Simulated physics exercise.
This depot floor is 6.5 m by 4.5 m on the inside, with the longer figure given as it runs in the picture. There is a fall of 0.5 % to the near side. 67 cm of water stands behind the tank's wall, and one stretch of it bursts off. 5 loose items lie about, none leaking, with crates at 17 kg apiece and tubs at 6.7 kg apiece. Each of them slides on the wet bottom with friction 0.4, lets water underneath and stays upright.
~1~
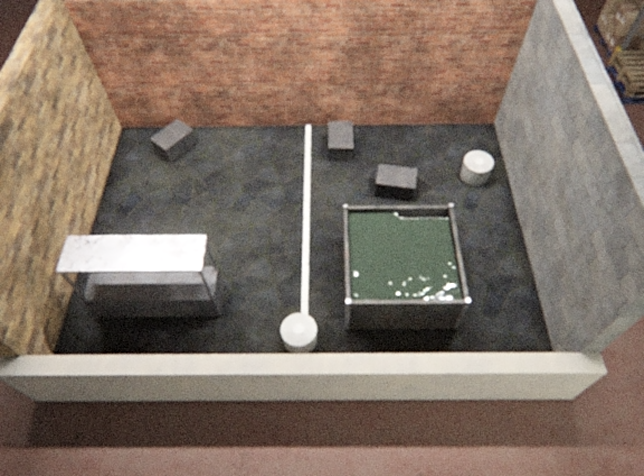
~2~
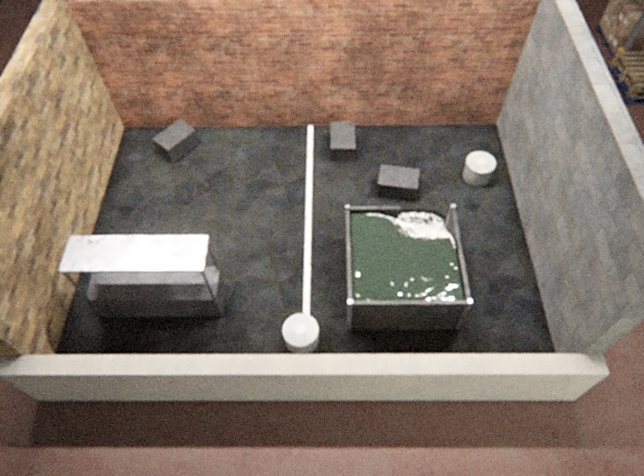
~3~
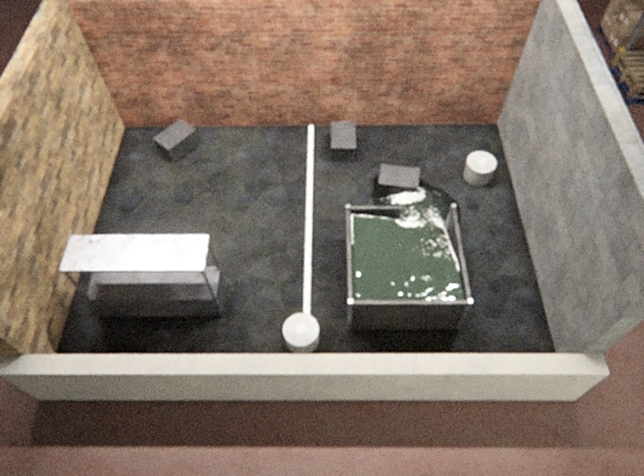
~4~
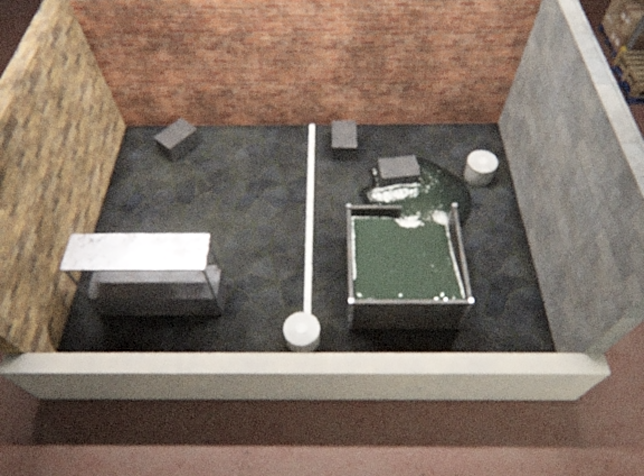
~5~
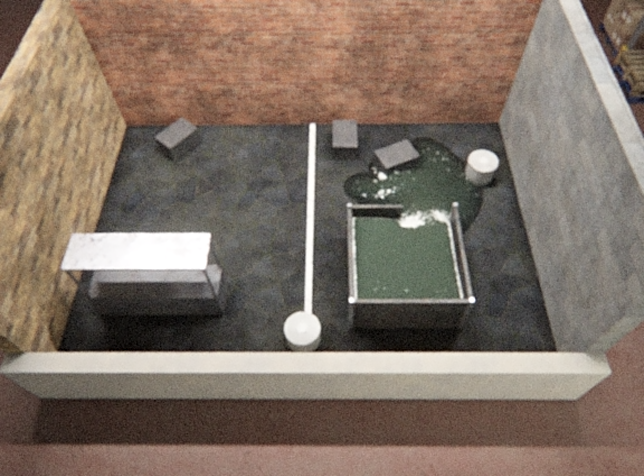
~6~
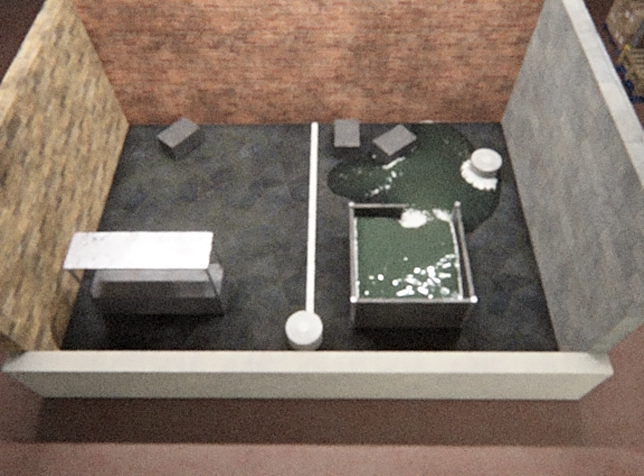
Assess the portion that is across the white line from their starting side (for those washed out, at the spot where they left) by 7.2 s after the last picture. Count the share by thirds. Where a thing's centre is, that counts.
The share across is a third or more, but short of two thirds.
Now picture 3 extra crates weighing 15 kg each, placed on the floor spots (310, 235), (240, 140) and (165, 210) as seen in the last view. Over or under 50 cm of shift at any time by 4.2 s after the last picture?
Taking them in order, the first is below the mark, the second above the mark and the third below the mark.
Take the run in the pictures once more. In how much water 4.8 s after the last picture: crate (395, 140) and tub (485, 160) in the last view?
4 and 10 cm.
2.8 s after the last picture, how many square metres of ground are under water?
Roughly 16 m2 of it is wet.
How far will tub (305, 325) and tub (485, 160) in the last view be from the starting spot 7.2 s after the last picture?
In turn: 10 cm, 140 cm.
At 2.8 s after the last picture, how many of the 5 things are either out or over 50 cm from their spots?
At that time I count 3.
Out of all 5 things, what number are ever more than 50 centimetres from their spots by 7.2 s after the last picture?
That comes to 4.
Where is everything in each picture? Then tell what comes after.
The first frame shows a crate at (397, 176), on the bottom; a tub at (479, 161), on the bottom; 1.9 m2 under water; 0 of 5 have shifted.
The second frame shows a crate at (399, 176) rests on the ground; a tub at (481, 162), on the bottom; water covers 2.3 m2; 0 of 5 have shifted.
The third frame shows a crate at (399, 176) rests on the ground; a tub at (482, 162), on the bottom; water covers 2.8 m2; 0 of 5 have shifted.
The fourth frame shows a crate at (399, 167), on the bottom, 18 cm from its start; a tub at (483, 161) rests on the ground; water covers 3.5 m2; 1 of 5 have shifted.
The fifth frame shows a crate at (397, 153), on the bottom, 45 cm from its start; a tub at (484, 161) rests on the ground; 4.4 m2 under water; 1 of 5 have shifted.
The sixth frame shows a crate at (395, 139) rests on the ground, 74 cm from its start; a tub at (486, 160), on the bottom; water covers 5.6 m2; 1 of 5 have shifted.
Then, 0.9 s after the last picture 0 of 5 are over the mark; 2 afloat.
Then, 2.8 s after the last picture 2 of 5 are over the mark; 1 afloat.
Then, 4.8 s after the last picture 2 of 5 are over the mark; 2 afloat.
Then, 7.2 s after the last picture 2 of 5 are over the mark; 1 afloat.
